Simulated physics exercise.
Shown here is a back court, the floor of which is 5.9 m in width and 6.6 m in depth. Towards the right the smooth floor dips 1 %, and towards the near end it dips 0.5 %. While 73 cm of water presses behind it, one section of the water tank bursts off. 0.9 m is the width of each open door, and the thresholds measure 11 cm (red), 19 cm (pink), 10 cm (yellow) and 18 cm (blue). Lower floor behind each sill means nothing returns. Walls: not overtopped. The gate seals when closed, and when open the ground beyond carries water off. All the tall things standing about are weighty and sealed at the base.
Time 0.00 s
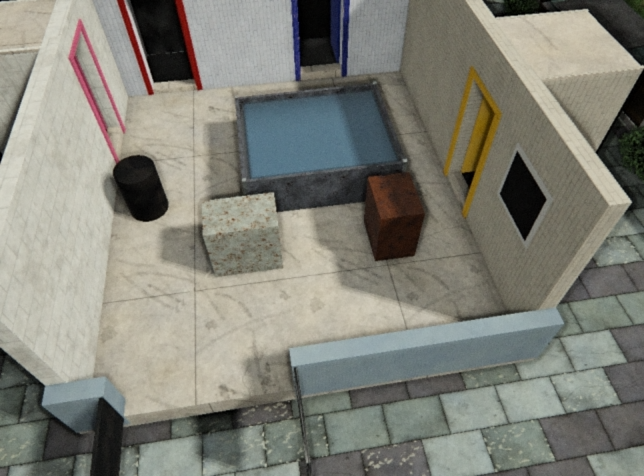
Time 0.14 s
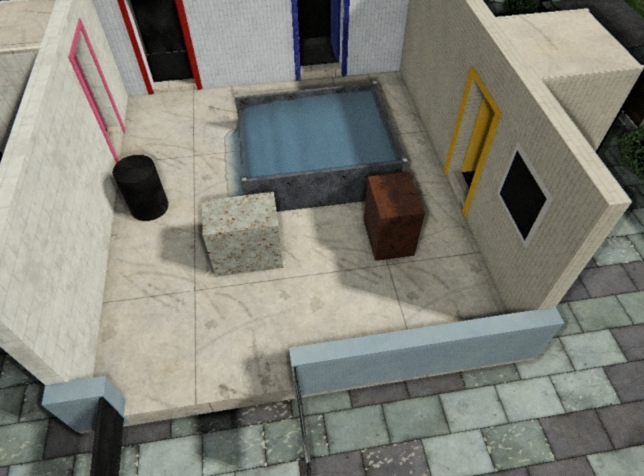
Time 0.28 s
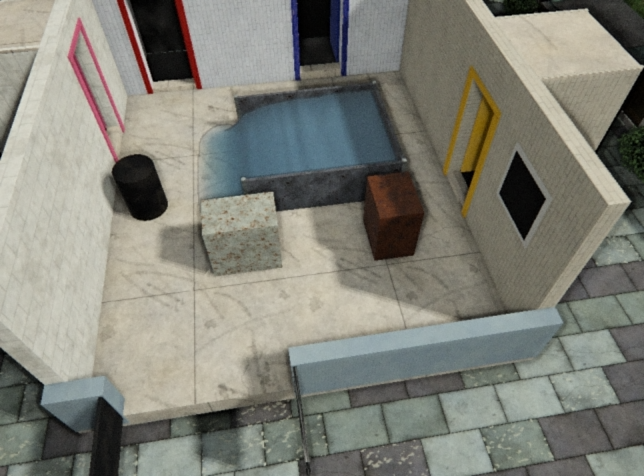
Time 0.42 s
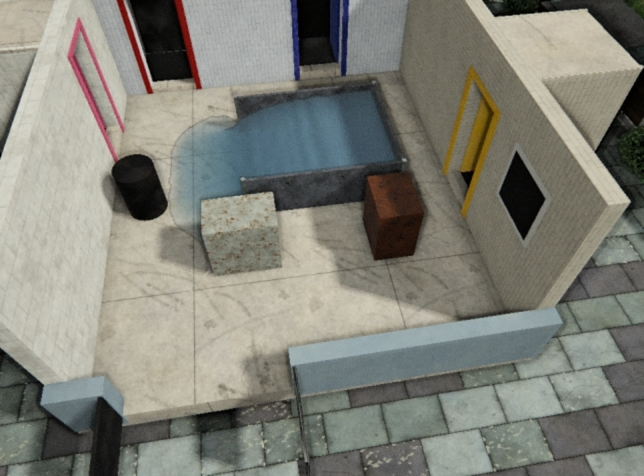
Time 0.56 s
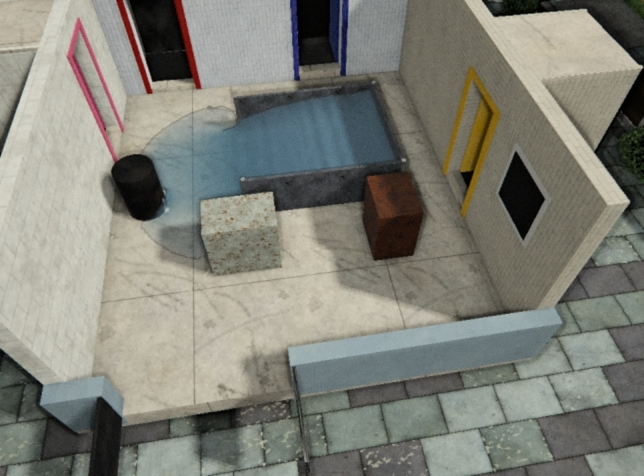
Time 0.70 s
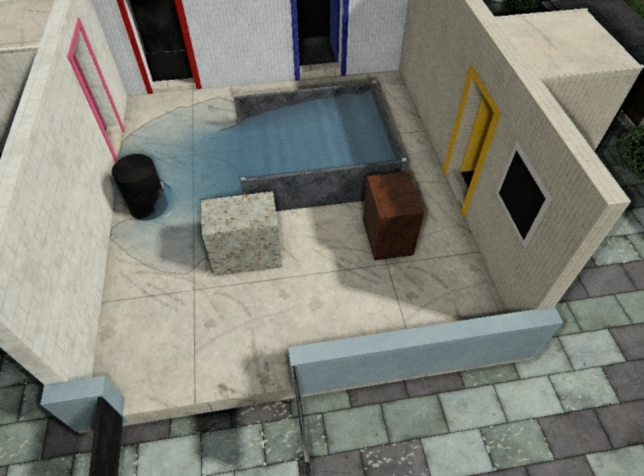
Blue water pours from the left side of a dark-walled tank and spreads in a rounded sheet over the pale floor of a walled court, seen from a fixed, high viewpoint. A speckled block and a rusty brown block stand before the tank, a black drum to the left, with pink, red, blue and yellow doorways around. The sheet widens leftward behind the speckled block, then surrounds the drum's base.
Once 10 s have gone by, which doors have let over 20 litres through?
Taking each door: The red door has let over 20 litres through; the pink door has let over 20 litres through; the yellow door has not let over 20 litres through; the blue door has not let over 20 litres through.
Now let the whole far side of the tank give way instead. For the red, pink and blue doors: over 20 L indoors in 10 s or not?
Log - red: Threshold topped, pink: Threshold not reached, blue: Threshold topped.
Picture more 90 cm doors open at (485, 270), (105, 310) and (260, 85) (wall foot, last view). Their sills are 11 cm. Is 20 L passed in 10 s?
Taking them in order, the first gets too little, the second enough and the third too little.
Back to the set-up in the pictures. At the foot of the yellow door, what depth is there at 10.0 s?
I'd put it at around 5.5 cm deep.
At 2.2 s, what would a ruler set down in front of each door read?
In cm: Red 24, pink 39, yellow 0, blue 0.
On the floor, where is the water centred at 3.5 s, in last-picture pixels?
At about (210, 178).
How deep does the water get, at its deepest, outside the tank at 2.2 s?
About 50 cm.
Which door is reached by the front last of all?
The yellow door.
After 1.4 s water covers 30 % of the floor and is deepest (48 cm) near (128, 176); red door 6 cm at the sill, 0 L in, pink door 38 cm at the sill, 35 L in, yellow door not reached, blue door not reached.
After 2.2 s water covers 35 % of the floor and is deepest (50 cm) near (128, 98); red door 24 cm at the sill, 7 L in, pink door 39 cm at the sill, 122 L in, yellow door not reached, blue door not reached.
After 3.5 s water covers 55 % of the floor and is deepest (36 cm) near (128, 98); red door 26 cm at the sill, 101 L in, pink door 25 cm at the sill, 215 L in, yellow door not reached, blue door 5 cm at the sill, 0 L in.
After 6.0 s water covers 80 % of the floor and is deepest (24 cm) near (408, 103); red door 13 cm at the sill, 198 L in, pink door 11 cm at the sill, 226 L in, yellow door 3 cm at the sill, 0 L in, blue door 5 cm at the sill, 0 L in.
After 10.0 s water covers 90 % of the floor and is deepest (16 cm) near (491, 294); red door 4 cm at the sill, 201 L in, pink door 4 cm at the sill, 226 L in, yellow door 5 cm at the sill, 0 L in, blue door 11 cm at the sill, 0 L in.
